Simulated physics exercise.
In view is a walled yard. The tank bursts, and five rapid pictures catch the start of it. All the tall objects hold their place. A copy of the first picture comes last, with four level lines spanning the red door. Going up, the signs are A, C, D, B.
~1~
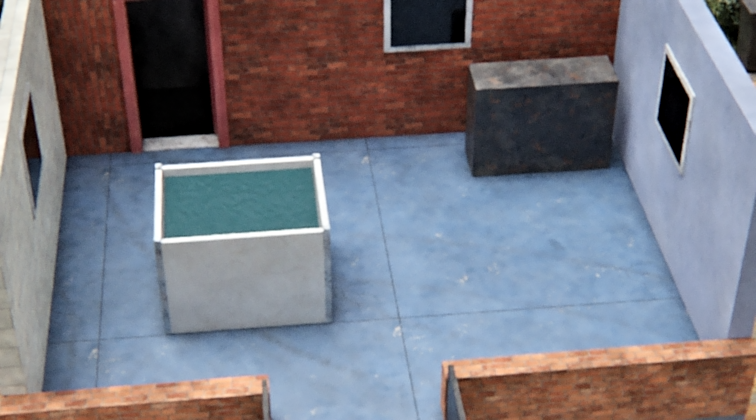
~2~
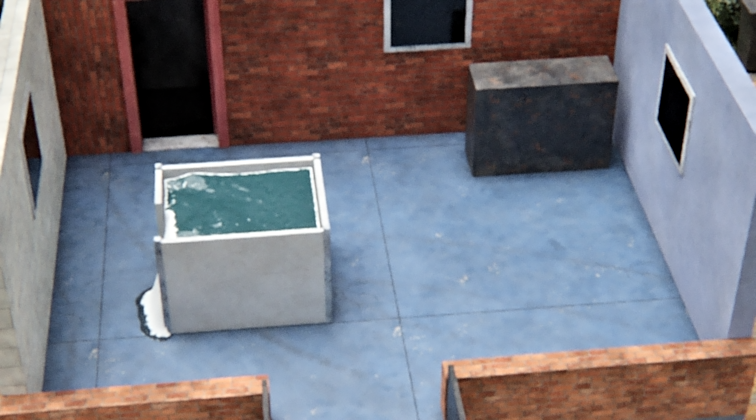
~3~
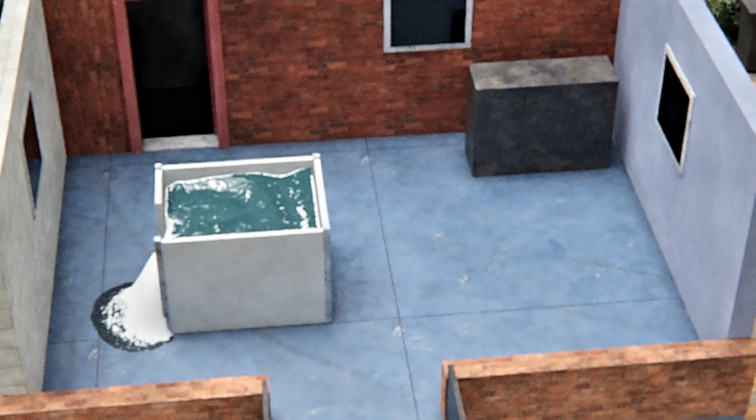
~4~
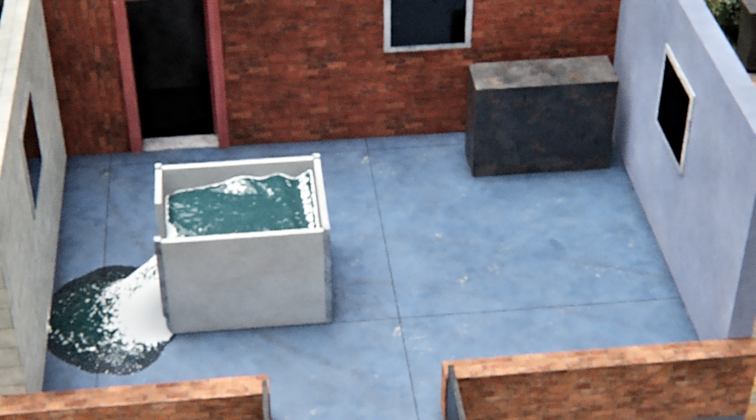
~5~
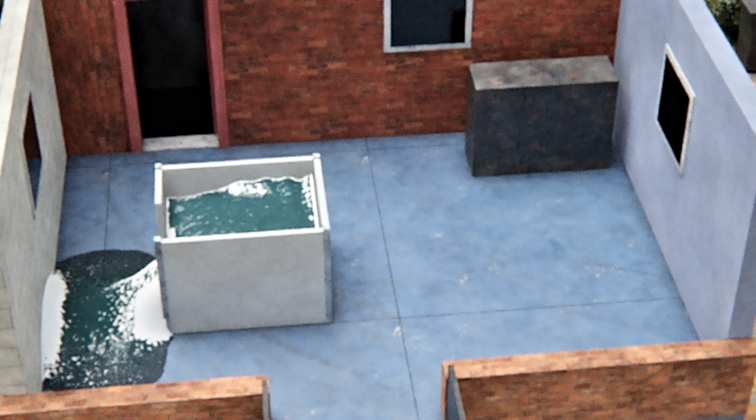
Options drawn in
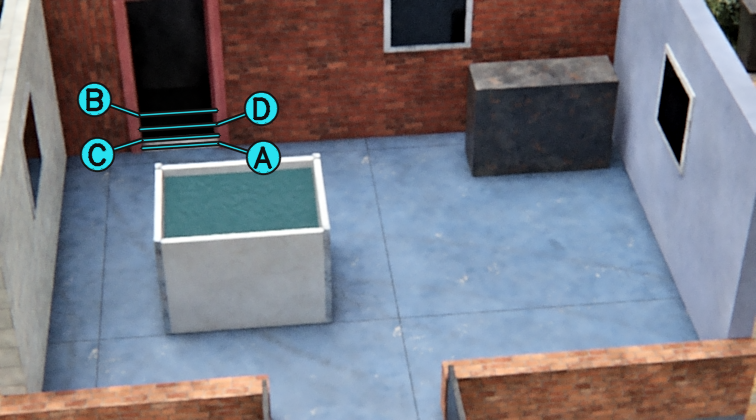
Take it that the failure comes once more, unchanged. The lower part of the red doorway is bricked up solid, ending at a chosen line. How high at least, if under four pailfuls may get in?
C is the one.
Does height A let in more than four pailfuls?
Yes, that goes wrong.
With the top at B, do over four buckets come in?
No, that is safe.
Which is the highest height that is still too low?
The answer is A.
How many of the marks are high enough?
Three of the four.
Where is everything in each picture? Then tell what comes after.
The first frame shows water in the tank at rest, its middle at (241, 204); foot of the red doorway at (181, 149); open gate at (355, 364).
The second frame shows front seen at (164, 336), 1 % of the ground wet.
The third frame shows front seen at (99, 317), 2 % of the ground wet.
The fourth frame shows front seen at (48, 341), 6 % of the ground wet.
The fifth frame shows front seen at (43, 353), 9 % of the ground wet.
On the marked copy, A at (181, 145); B at (177, 112); C at (180, 137); D at (179, 126); from the bottom up A, C, D, B.
With A, about 12 bucketfuls get in.
With B, nothing gets over.
With C, a bucket or two gets in.
With D, nothing gets over.
